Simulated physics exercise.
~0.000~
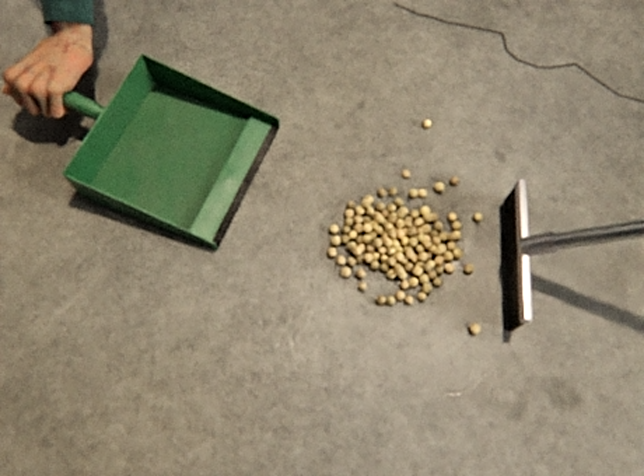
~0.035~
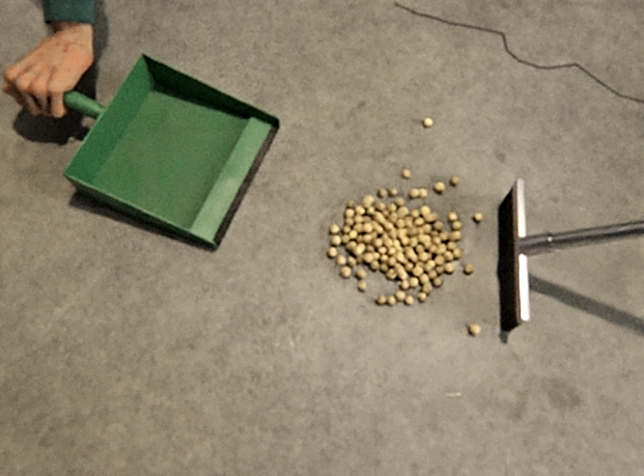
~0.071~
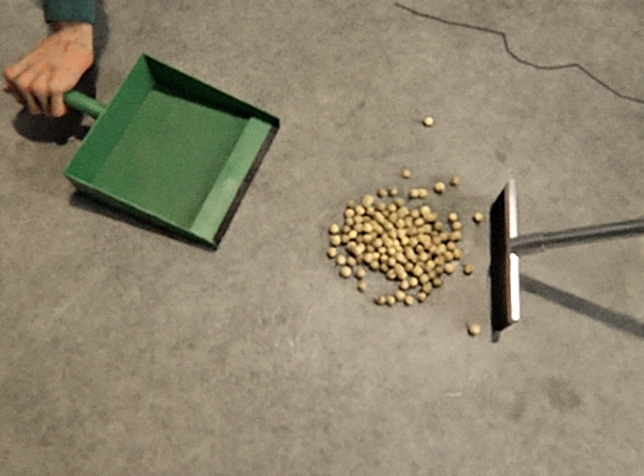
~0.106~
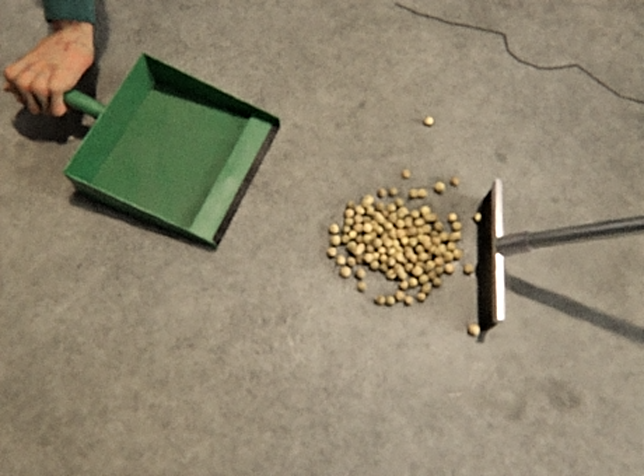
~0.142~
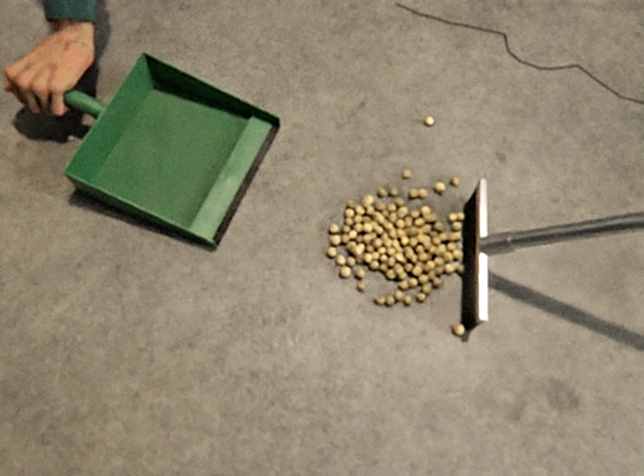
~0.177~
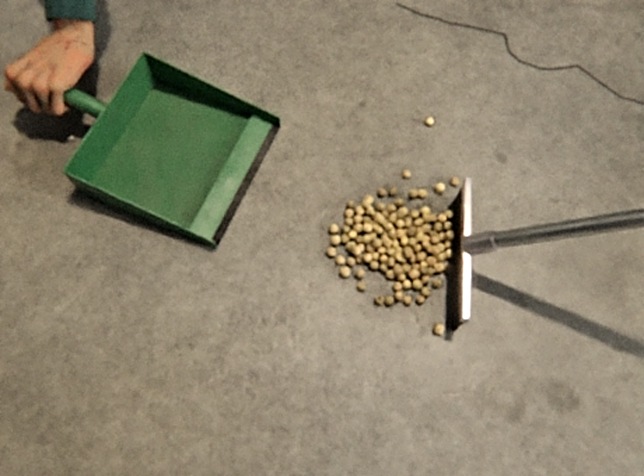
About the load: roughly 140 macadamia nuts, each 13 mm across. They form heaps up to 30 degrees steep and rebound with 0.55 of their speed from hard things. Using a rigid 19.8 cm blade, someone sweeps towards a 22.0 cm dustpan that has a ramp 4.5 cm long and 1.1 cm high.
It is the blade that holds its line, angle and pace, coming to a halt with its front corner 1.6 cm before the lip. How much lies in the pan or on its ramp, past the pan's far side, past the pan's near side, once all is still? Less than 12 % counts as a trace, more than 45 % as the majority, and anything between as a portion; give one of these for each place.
Pan - a portion, far side - a trace, near side - a portion.
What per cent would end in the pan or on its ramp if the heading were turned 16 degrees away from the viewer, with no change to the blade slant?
Result: Close to 25 %, ramp counted.
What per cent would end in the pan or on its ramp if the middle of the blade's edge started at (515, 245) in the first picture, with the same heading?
20 %.
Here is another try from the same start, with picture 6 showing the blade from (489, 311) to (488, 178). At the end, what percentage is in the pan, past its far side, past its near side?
Pan 20 % / far 5 % / near 30 %.
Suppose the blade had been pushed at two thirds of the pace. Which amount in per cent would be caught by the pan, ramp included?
Then roughly 15 per cent.
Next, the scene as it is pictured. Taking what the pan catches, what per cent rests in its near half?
Some 90 per cent.
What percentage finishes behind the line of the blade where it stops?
Roughly 25 in a hundred.
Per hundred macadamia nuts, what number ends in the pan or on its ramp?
Around 20 in a hundred.
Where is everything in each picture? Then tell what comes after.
Blade from (525, 319) to (520, 185), moved 0.0 cm, 0 of the pieces shifted so far; middle of the pieces at (405, 241); pan at (172, 157), in the first picture.
Blade from (522, 320) to (517, 186), moved 0.4 cm, 0 of the pieces shifted so far; middle of the pieces at (405, 241), in the second picture.
Blade from (513, 319) to (509, 186), moved 1.5 cm, 1 of the pieces shifted so far; middle of the pieces at (405, 241), in the third picture.
Blade from (498, 319) to (496, 185), moved 3.3 cm, 1 of the pieces shifted so far; middle of the pieces at (405, 241), in the fourth picture.
Blade from (481, 319) to (481, 185), moved 5.4 cm, 4 of the pieces shifted so far; middle of the pieces at (405, 241), in the fifth picture.
Blade from (464, 318) to (466, 184), moved 7.5 cm, 26 of the pieces shifted so far; middle of the pieces at (393, 240); pan at (173, 155). The blade's pace is about 0.59 m/s, heading 20 degrees towards the viewer's side, in the sixth picture.
After 0.42 s, middle of the blade 18 cm from the lip; 0 % over the lip, far side 0 %, near side 15 %.
After 0.59 s, middle of the blade 9 cm from the lip; 0 % over the lip, far side 5 %, near side 30 %.
Then, at 0.87 s, middle of the blade 4 cm from the lip; 25 % over the lip, far side 5 %, near side 40 %.
By 1.6 s all is still; pan 20 %, far side 5 %, near side 40 %, in front of the lip or behind the blade 35 %.
